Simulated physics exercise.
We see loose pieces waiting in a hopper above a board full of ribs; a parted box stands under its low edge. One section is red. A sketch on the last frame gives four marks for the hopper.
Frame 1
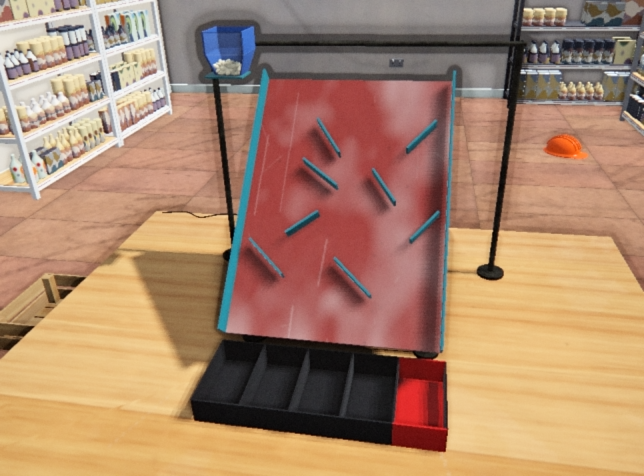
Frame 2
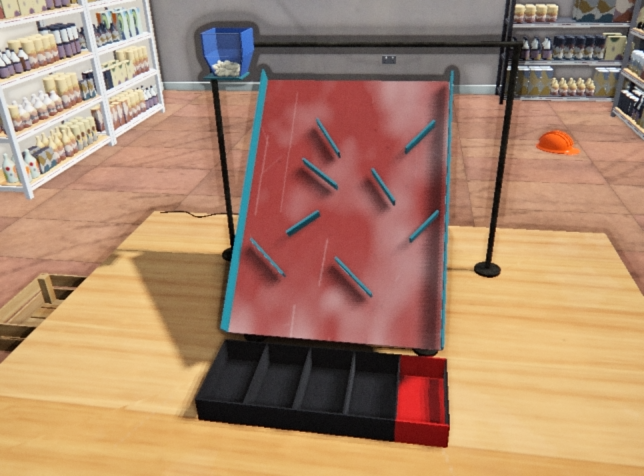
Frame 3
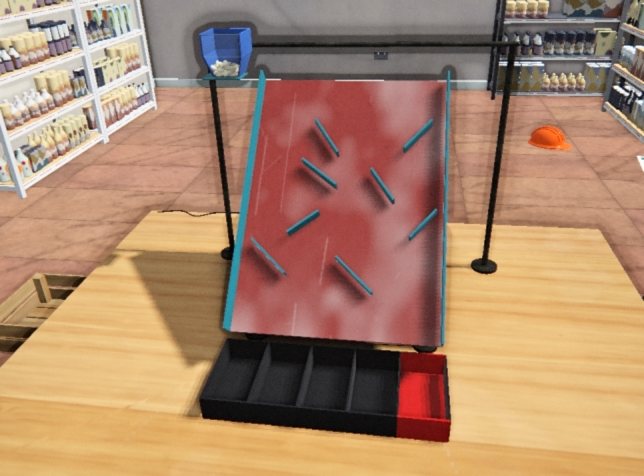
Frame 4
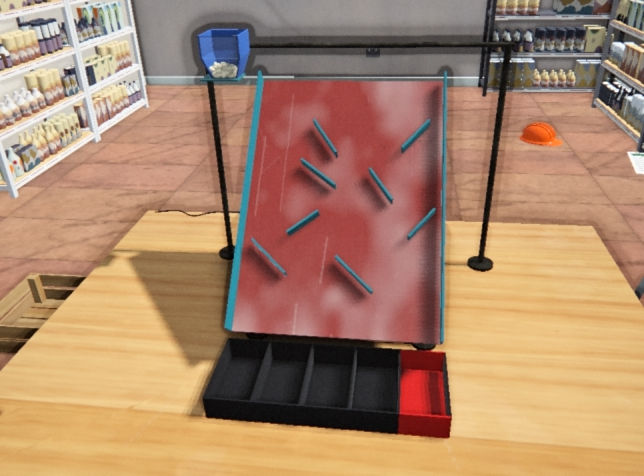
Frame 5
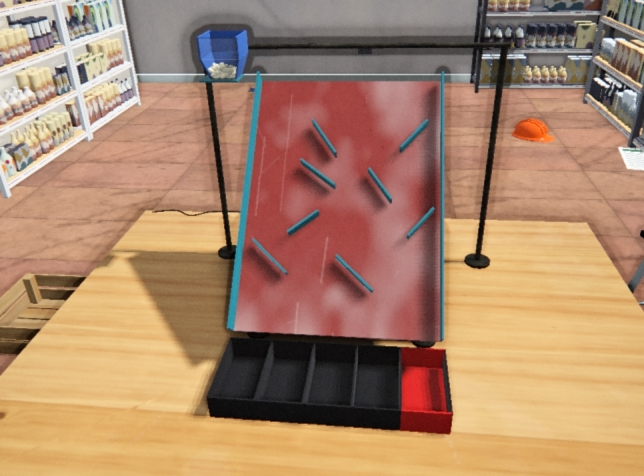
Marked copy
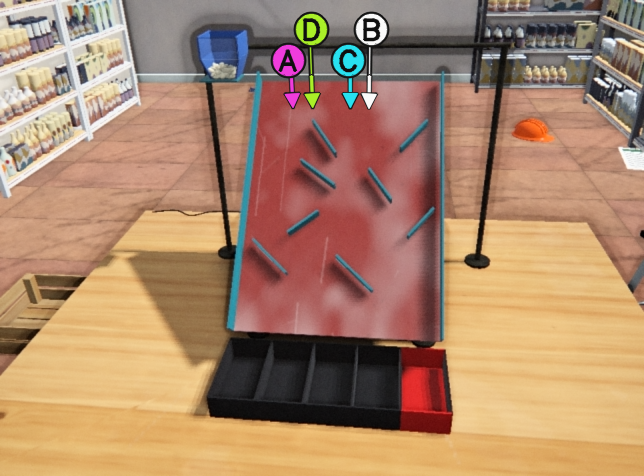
In a shop, the view shifts slightly around a still ribbed red board and divided box.
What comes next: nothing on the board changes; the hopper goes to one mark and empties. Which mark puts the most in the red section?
Use mark C.
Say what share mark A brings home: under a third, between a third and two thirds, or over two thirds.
Mark A gives under a third.
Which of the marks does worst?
A.
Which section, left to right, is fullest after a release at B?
The fourth.
On the marked copy, mark A meets the board at (292, 102); mark B meets the board at (369, 103); mark C meets the board at (350, 102); mark D meets the board at (312, 102).
For mark A, about a tenth in the red section, the larger part in other sections, about a tenth held on the board.
For mark B, roughly a quarter in the red section, the larger part in other sections.
For mark C, roughly two thirds in the red section, roughly a quarter in other sections.
For mark D, roughly a quarter in the red section, roughly two thirds in other sections, about a tenth held on the board.
